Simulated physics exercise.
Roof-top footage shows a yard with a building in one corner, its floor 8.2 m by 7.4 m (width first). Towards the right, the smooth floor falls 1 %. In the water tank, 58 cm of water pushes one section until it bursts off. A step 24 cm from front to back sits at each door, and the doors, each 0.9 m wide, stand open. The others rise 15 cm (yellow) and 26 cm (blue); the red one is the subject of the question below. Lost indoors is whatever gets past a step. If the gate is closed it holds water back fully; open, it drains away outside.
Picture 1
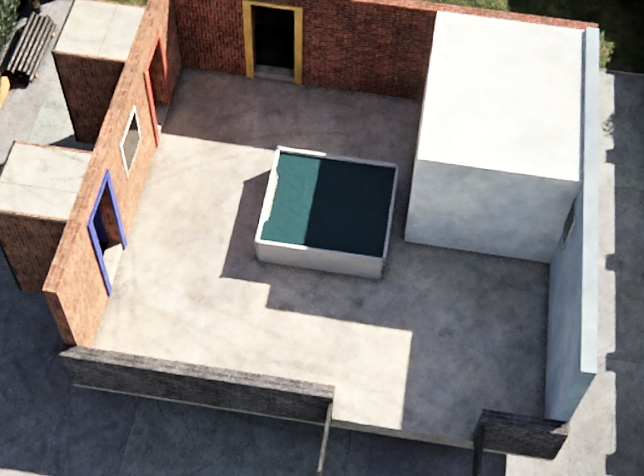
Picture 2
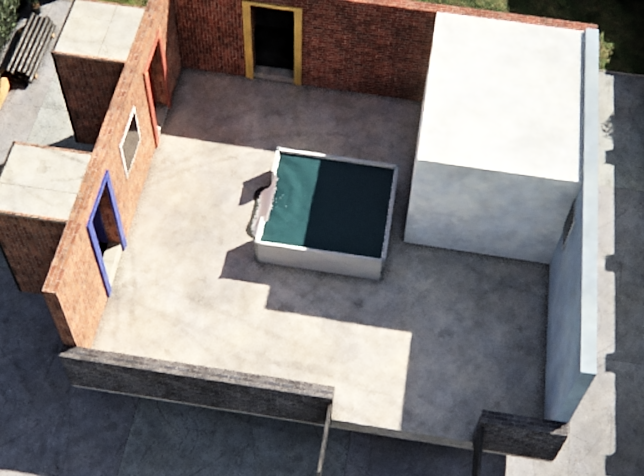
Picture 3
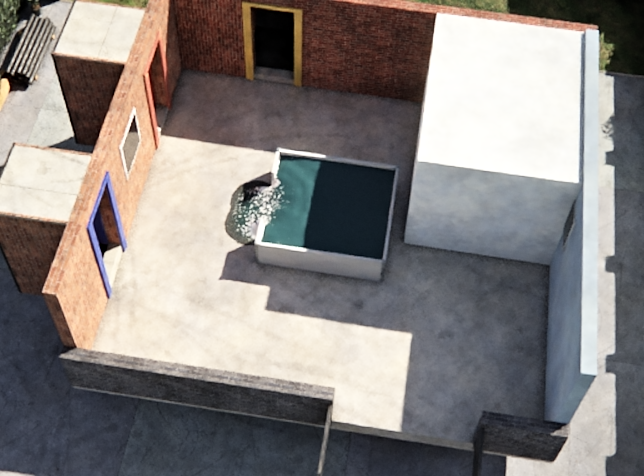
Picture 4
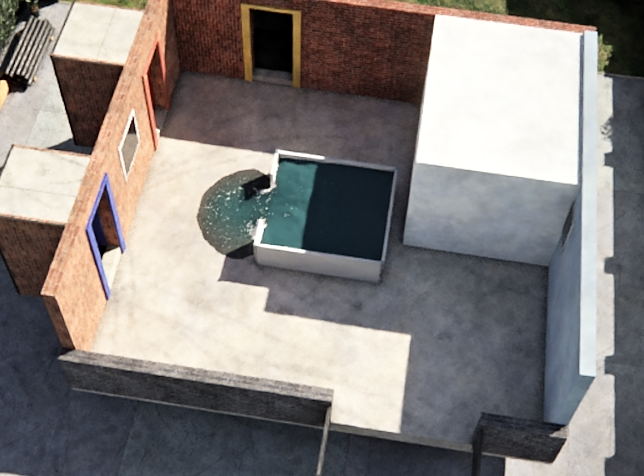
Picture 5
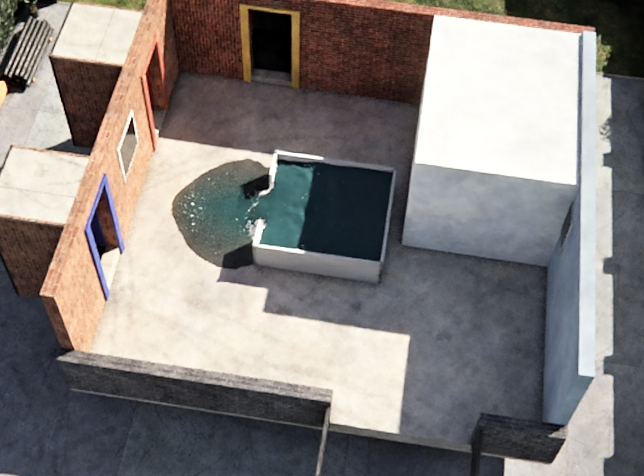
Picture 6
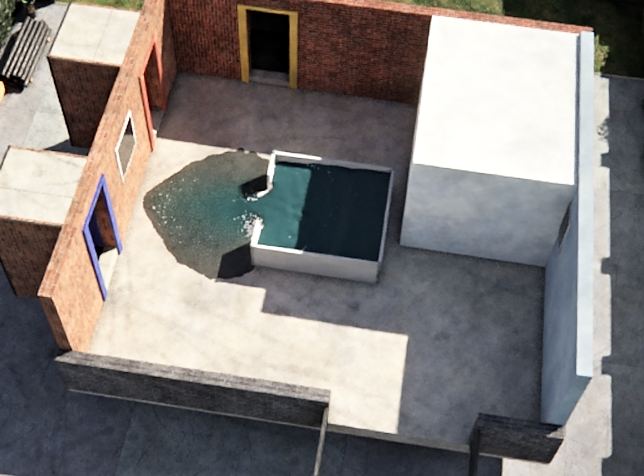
A water tank in a walled yard bursting open on its left side, water pouring out and spreading leftward across the floor.
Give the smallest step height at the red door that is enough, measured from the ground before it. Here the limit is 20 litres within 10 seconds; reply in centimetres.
Roughly 10.5 cm.
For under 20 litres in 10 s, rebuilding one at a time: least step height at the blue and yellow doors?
About 11.0 cm at blue and about 6.0 cm at yellow.
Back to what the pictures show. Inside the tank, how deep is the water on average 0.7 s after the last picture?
I'd put it at some 45 centimetres on average.
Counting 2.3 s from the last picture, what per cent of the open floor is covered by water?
Roughly 30 percent of the floor is wet.
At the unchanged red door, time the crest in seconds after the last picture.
That happens close to 1.8 s on the clock.
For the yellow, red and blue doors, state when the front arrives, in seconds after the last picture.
Yellow 2.4 s, red 0.7 s, blue 0.7 s.
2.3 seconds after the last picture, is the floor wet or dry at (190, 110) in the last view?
It is under water.
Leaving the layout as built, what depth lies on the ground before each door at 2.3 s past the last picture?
Reading in centimetres: Yellow = 1, red = 15, blue = 16.
Then, 0.7 s after the last picture water covers 20 % of the floor, deepest (34 cm) near (260, 220); it has not reached the red door.
Then, 2.3 s after the last picture water covers 30 % of the floor, deepest (26 cm) near (178, 71); 15 cm at the red door, 6 litres in over its 13 cm step.
Then, 9.3 s after the last picture water covers 95 % of the floor, deepest (14 cm) near (380, 106); 6 cm at the red door, 9 litres in over its 13 cm step.
At the red door as built, the water peaked near 16 cm, 1.9 s after the last picture.
With a step of 8.5 cm, 37 litres would have come in within the 10 s; with 11.5 cm, 15 litres. So under 20 litres takes about 10.5 cm.
